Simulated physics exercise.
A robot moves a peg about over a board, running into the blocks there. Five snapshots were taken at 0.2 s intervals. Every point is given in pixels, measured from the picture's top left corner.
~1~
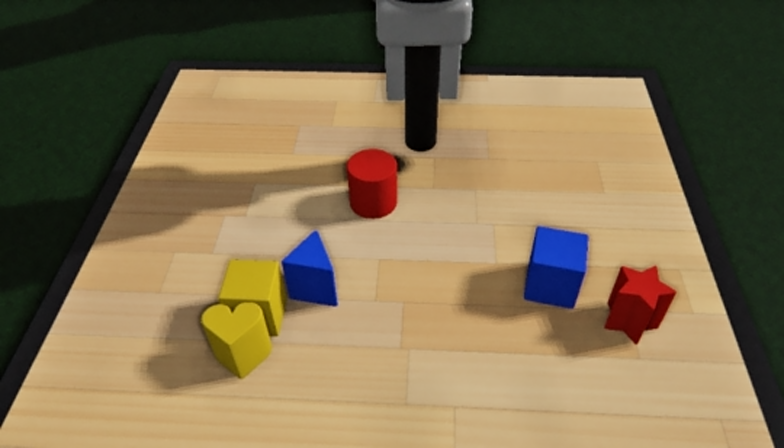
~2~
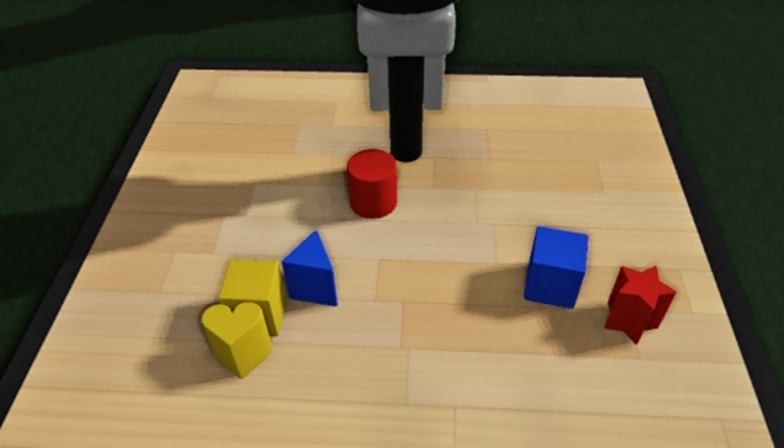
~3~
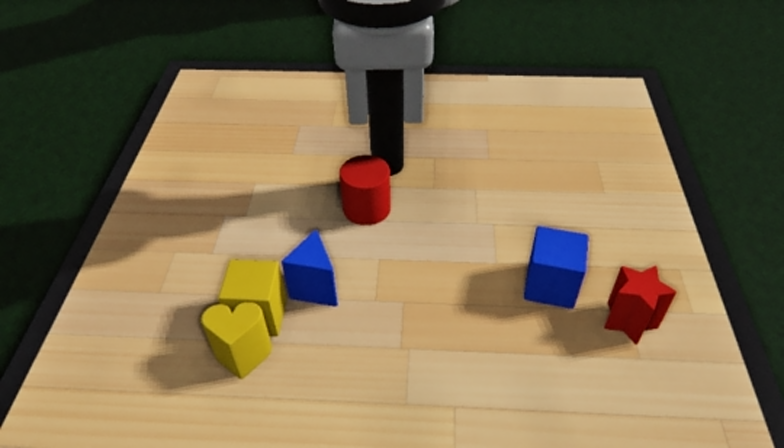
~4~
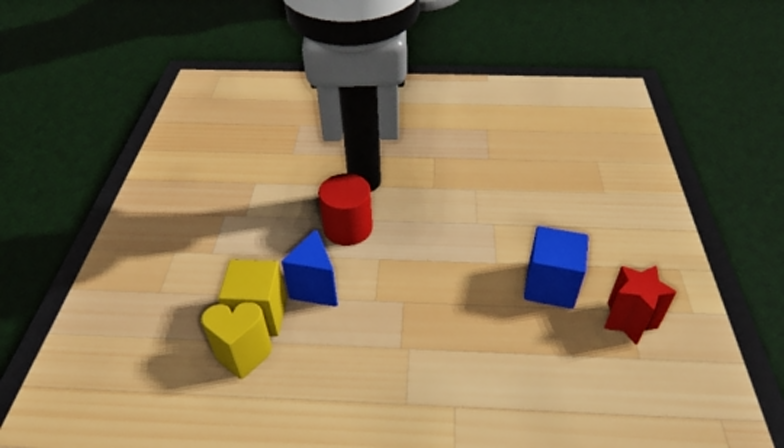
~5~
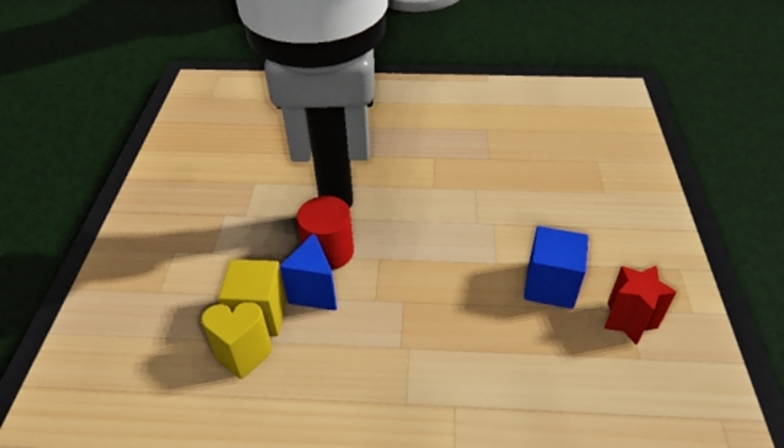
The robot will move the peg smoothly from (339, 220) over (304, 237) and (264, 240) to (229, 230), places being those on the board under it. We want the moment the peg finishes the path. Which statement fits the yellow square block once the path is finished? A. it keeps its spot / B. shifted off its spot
My answer is option A.
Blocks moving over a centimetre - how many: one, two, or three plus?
I predict two.
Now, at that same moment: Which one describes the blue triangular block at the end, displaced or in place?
Moved away.
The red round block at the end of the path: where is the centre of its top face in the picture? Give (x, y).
It comes to (305, 231).
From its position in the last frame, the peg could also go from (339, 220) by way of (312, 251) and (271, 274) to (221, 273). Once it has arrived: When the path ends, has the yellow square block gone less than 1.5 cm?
The answer is yes.
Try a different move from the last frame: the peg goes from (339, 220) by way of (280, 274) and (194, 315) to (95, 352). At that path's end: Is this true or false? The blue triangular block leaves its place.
It is true.
On the path given first. Halfway along, peg at (278, 223); blue triangular block at (306, 274); red round block at (305, 231).
At the end, peg at (223, 212); yellow square block in place; blue triangular block at (306, 274); red round block at (305, 231).
